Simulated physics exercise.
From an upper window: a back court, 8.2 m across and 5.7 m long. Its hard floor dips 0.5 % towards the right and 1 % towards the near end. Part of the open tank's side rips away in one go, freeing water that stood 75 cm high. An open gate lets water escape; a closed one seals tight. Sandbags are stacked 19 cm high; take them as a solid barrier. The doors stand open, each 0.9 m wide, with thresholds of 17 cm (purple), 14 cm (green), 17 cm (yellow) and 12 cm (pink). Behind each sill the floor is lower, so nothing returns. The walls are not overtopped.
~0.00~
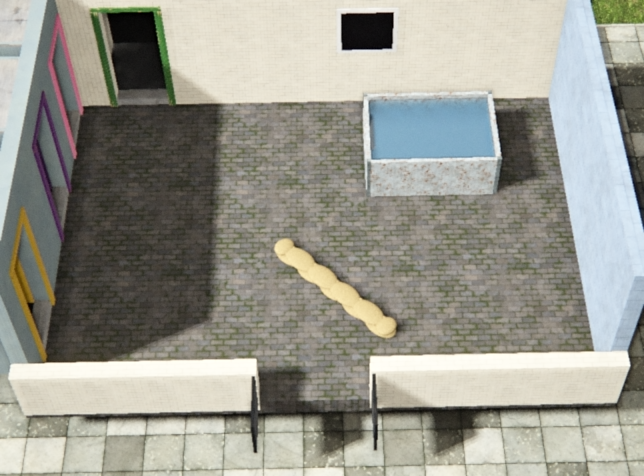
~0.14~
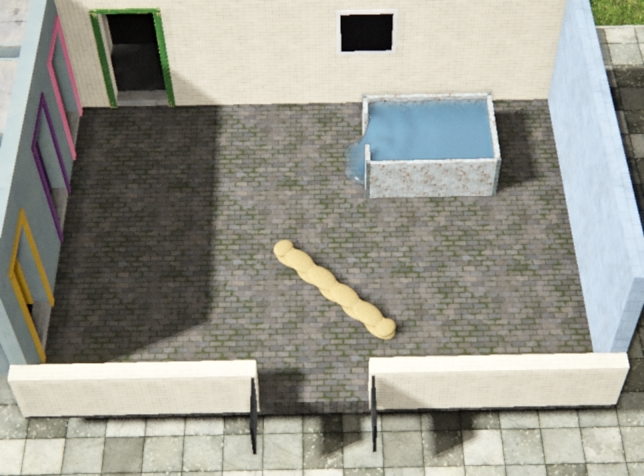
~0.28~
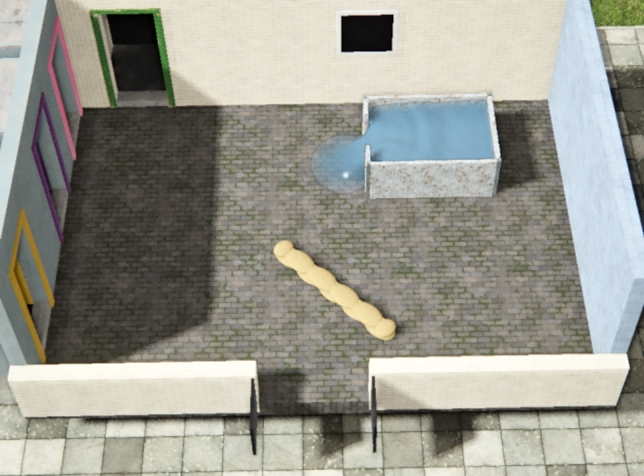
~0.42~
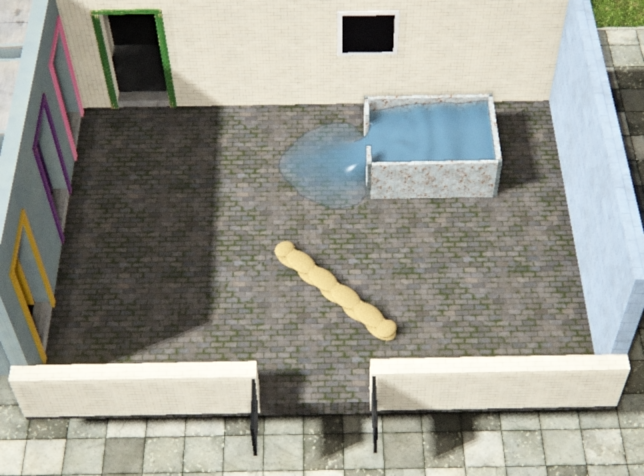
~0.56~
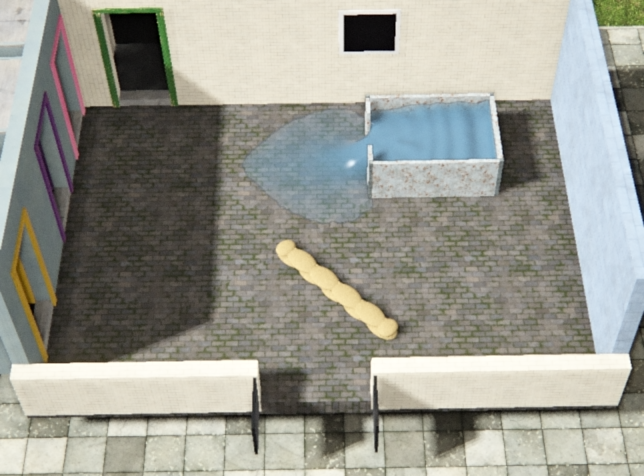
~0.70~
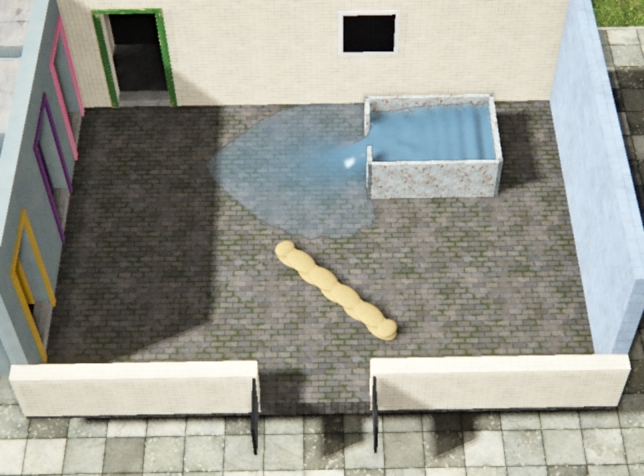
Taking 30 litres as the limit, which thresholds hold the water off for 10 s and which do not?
Within that time: At the purple door it does not reach the limit; at the green door it does not reach the limit; at the yellow door it does not reach the limit; at the pink door it goes over the limit.
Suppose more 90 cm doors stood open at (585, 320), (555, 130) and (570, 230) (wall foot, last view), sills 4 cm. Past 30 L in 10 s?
In that order: Under, not over, under.
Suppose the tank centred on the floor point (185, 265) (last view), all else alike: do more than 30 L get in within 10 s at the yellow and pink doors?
Against that limit: Yellow below, pink under.
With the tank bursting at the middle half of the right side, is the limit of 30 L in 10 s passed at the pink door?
Against that limit: Pink not over.
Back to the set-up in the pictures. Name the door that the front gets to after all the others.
It is the yellow one.
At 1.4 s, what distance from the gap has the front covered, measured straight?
About 4.6 m.
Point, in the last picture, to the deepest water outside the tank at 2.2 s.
At about (81, 127).
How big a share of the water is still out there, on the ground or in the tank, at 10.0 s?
About 92 per cent.
After 1.4 s water covers 30 % of the floor and is deepest (32 cm) near (354, 162); purple door not reached, green door not reached, yellow door not reached, pink door not reached.
After 2.2 s water covers 40 % of the floor and is deepest (30 cm) near (81, 127); purple door 16 cm at the sill, 0 L in, green door 9 cm at the sill, 0 L in, yellow door not reached, pink door 25 cm at the sill, 3 L in.
After 3.5 s water covers 45 % of the floor and is deepest (29 cm) near (41, 392); purple door 14 cm at the sill, 0 L in, green door 6 cm at the sill, 0 L in, yellow door 10 cm at the sill, 0 L in, pink door 22 cm at the sill, 88 L in.
After 6.0 s water covers 55 % of the floor and is deepest (18 cm) near (66, 391); purple door 9 cm at the sill, 0 L in, green door 10 cm at the sill, 0 L in, yellow door 12 cm at the sill, 0 L in, pink door 12 cm at the sill, 118 L in.
After 10.0 s water covers 70 % of the floor and is deepest (14 cm) near (375, 387); purple door 5 cm at the sill, 0 L in, green door 3 cm at the sill, 0 L in, yellow door 10 cm at the sill, 0 L in, pink door 3 cm at the sill, 119 L in.
